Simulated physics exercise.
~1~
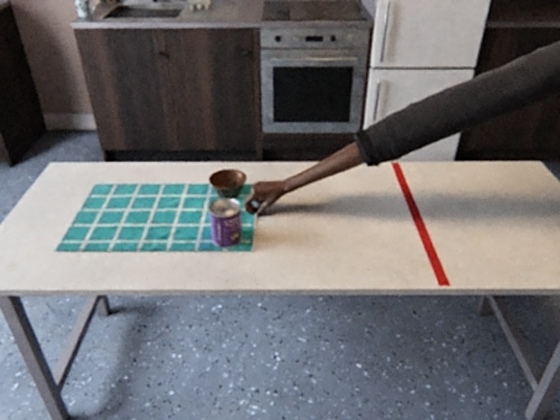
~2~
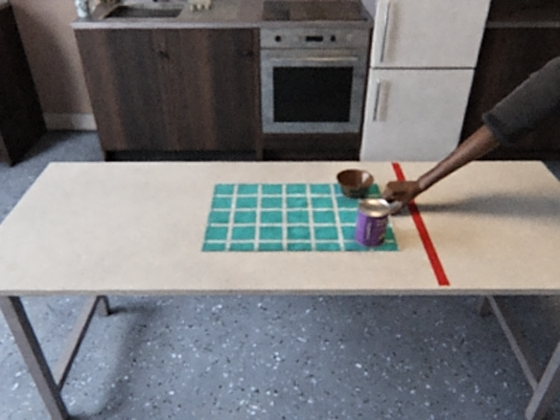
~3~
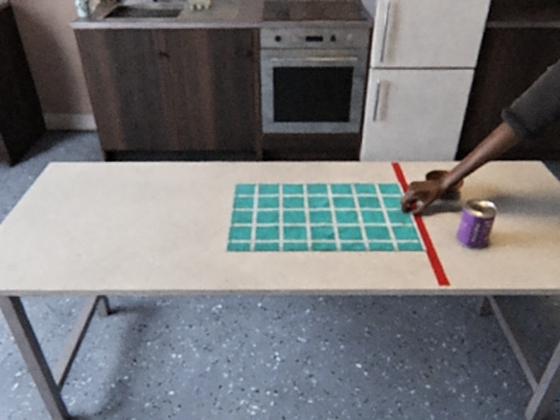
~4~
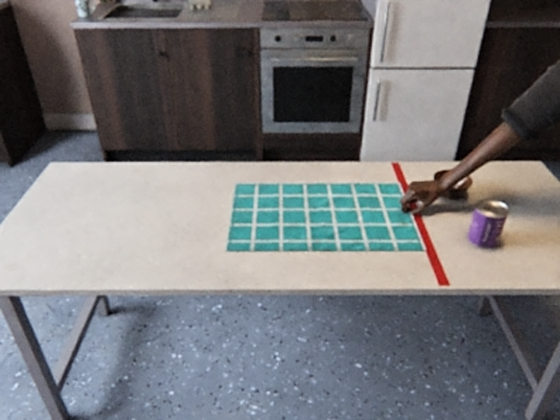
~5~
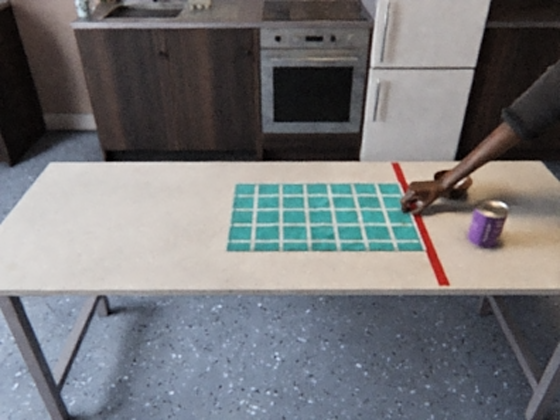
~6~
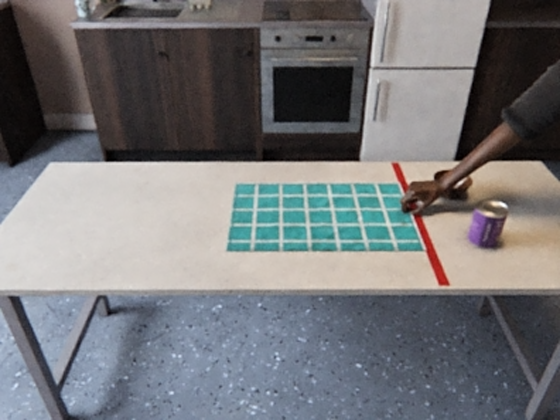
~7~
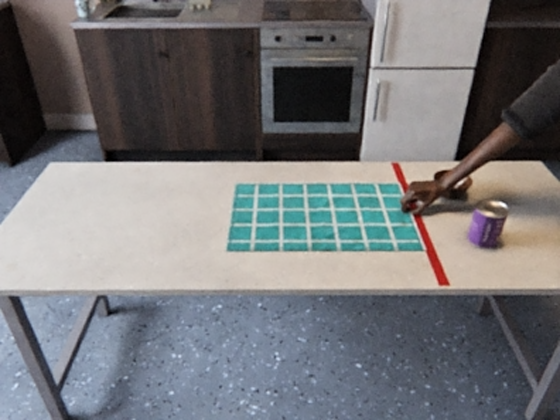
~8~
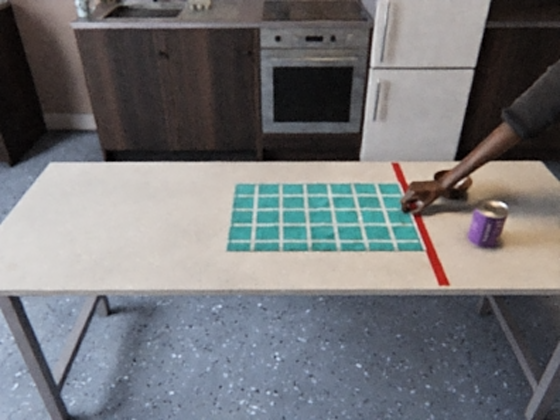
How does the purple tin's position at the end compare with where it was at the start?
At the start the purple tin stood on the turquoise cloth, left of the red tape. At the end it stood on the bare table to the right of the tape.
